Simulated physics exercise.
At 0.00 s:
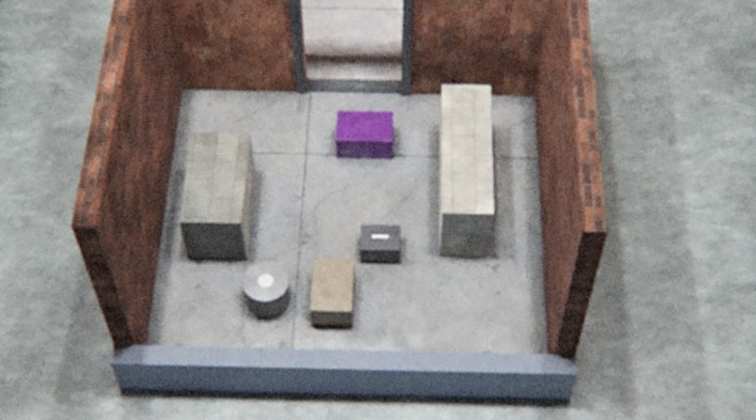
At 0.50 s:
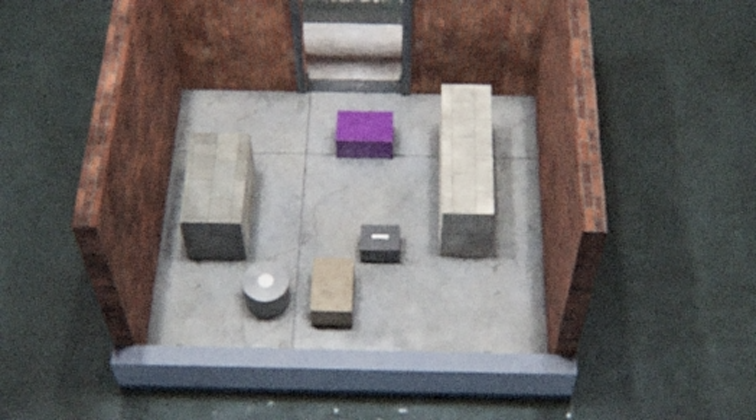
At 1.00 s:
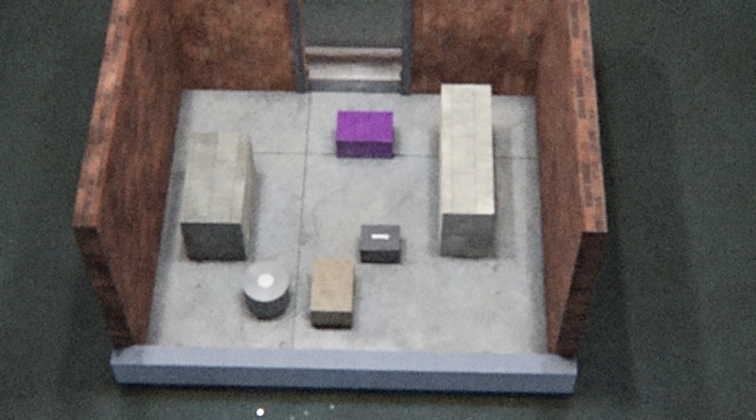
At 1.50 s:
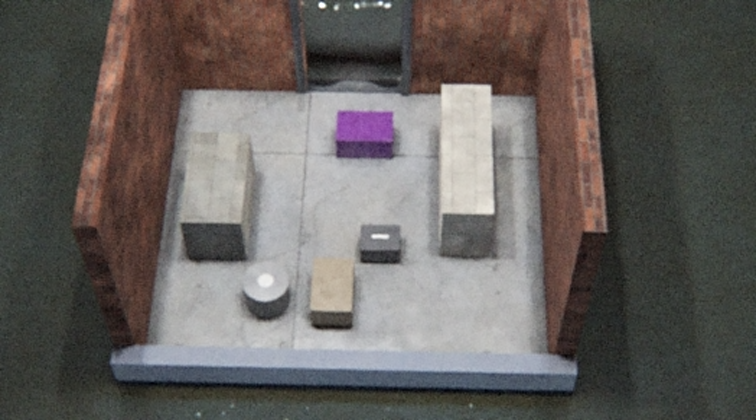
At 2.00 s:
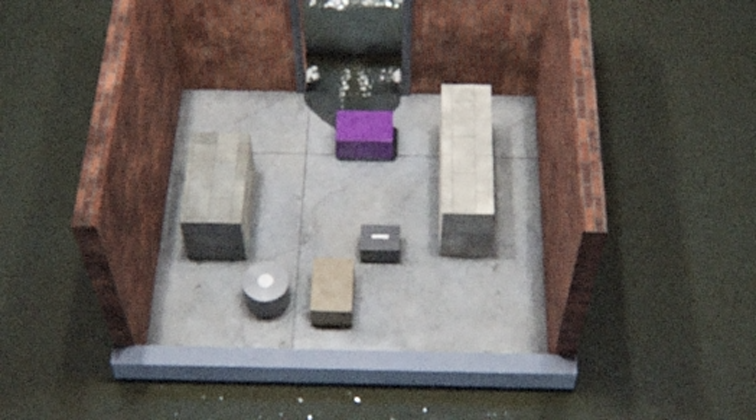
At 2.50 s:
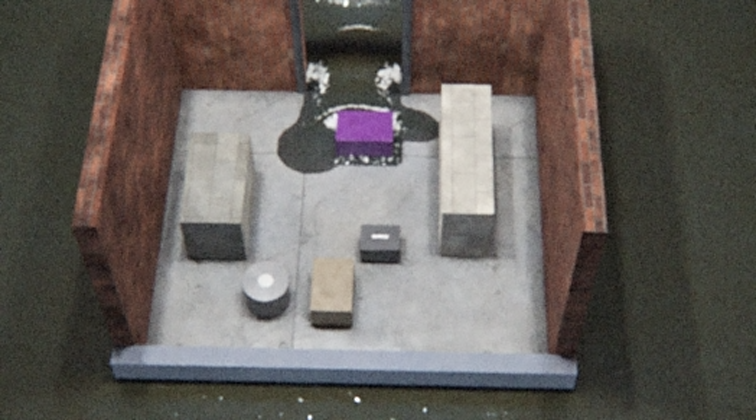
Dark water spreading through the open doorway of a brick-walled store and around a purple crate, while the objects inside stay still.
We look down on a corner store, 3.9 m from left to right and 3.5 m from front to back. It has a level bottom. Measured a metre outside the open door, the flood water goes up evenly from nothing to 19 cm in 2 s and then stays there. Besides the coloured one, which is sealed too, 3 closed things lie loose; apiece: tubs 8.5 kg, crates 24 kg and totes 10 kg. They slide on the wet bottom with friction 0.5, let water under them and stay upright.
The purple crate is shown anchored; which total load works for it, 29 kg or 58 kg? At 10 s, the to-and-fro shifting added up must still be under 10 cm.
Winning option: Only the heavier.
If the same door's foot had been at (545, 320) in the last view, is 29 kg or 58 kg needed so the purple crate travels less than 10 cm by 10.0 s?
So the light mass does it.
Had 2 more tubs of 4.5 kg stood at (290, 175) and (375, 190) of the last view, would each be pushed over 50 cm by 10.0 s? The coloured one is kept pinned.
First exceeds it, then stays inside.
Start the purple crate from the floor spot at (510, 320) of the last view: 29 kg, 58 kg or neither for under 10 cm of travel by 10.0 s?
Outcome - success with heavier only.
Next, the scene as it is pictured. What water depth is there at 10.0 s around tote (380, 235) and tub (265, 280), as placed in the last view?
I'd estimate 8 cm for the first and 9 cm for the second.
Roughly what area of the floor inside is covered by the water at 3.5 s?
Roughly 4.5 m2 of it is wet.
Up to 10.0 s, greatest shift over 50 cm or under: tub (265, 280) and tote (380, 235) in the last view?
First above the mark, then below the mark.
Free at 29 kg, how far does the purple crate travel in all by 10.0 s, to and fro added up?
Close to 80 centimetres all told.
After 3.5 s the purple crate would be 49 cm from its start with 29 kg and 0 cm from its start with 58 kg; 7 cm of water round it then.
After 4.5 s the purple crate would be 66 cm from its start with 29 kg and 0 cm from its start with 58 kg; 5 cm of water round it then.
After 7.0 s the purple crate would be 66 cm from its start with 29 kg and 0 cm from its start with 58 kg; 7 cm of water round it then.
After 10.0 s the purple crate would be 88 cm from its start with 29 kg and 0 cm from its start with 58 kg; 8 cm of water round it then.
